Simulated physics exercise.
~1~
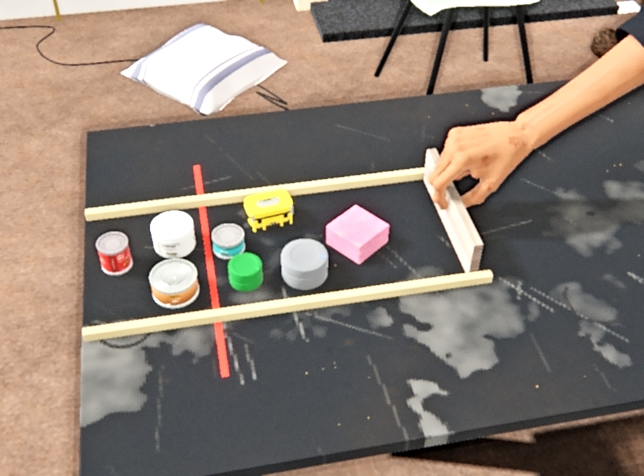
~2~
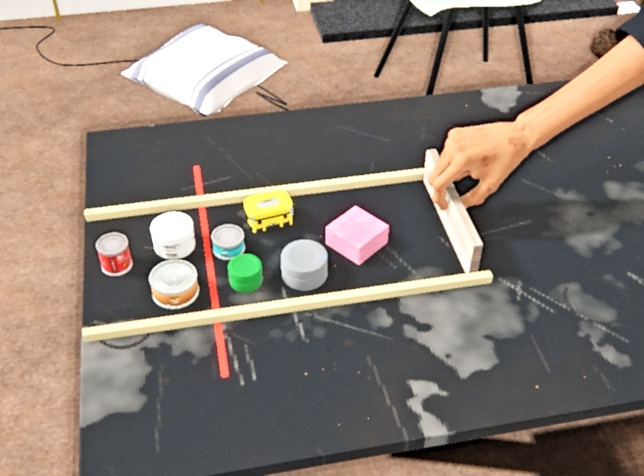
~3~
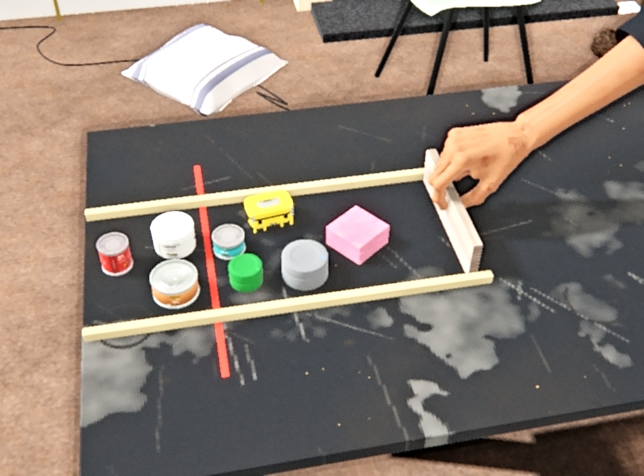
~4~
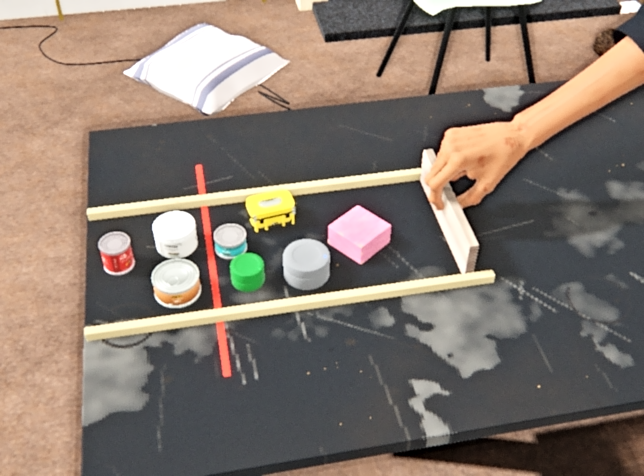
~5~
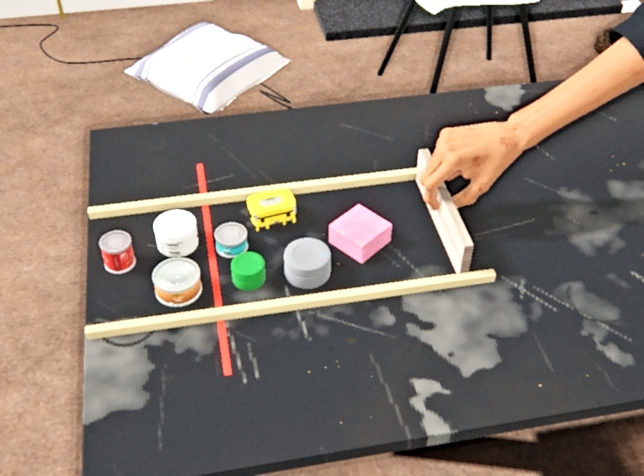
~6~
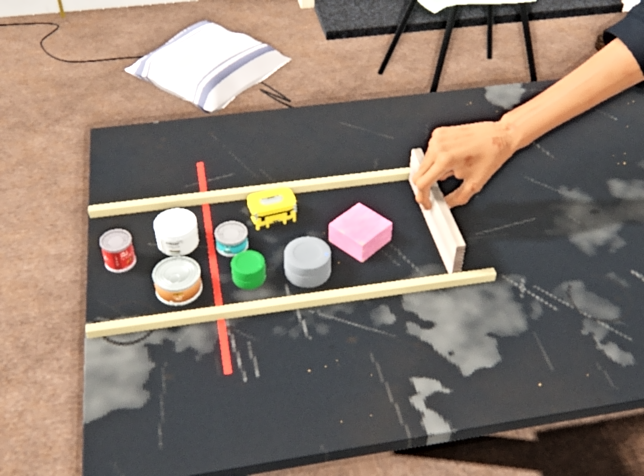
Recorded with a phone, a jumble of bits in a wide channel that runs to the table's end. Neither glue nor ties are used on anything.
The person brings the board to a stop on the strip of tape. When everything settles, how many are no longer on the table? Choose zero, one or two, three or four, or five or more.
When everything settles, zero are no longer on the table.
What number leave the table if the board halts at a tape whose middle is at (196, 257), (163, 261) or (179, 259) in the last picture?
The counts would be 0, 2 and 0.
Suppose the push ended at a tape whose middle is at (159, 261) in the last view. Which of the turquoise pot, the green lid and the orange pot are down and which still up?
Observed: Turquoise pot hangs on; green lid hangs on; orange pot slides off.
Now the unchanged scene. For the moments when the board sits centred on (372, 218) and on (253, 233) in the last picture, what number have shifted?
At the first point the count is 1, at the second it's 7.
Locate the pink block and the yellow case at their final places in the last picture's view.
Answer: First (189, 244), after that (185, 217).
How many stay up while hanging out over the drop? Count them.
0 of them.
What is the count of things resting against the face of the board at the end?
3 in contact.
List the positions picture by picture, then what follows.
The first frame shows red tin (115, 254); orange pot (175, 283); white tub (174, 235); board (451, 209); tape (209, 257).
The second frame shows orange pot (174, 284); yellow case (268, 212).
The third frame shows white tub (174, 236); turquoise pot (229, 242).
The fourth frame shows red tin (117, 254); green lid (248, 272).
The fifth frame shows orange pot (178, 282); board (443, 210).
The sixth frame shows red tin (118, 251); orange pot (178, 281); white tub (177, 232); board (435, 210); tape (212, 254).
Early on, none off yet; red tin at rest near (118, 251); orange pot at rest near (178, 281); white tub at rest near (177, 232).
A while later, none off yet; red tin at rest near (118, 251); orange pot travelled a little near (162, 282); white tub travelled a little near (159, 232).
Finally, the number that fall off is zero.
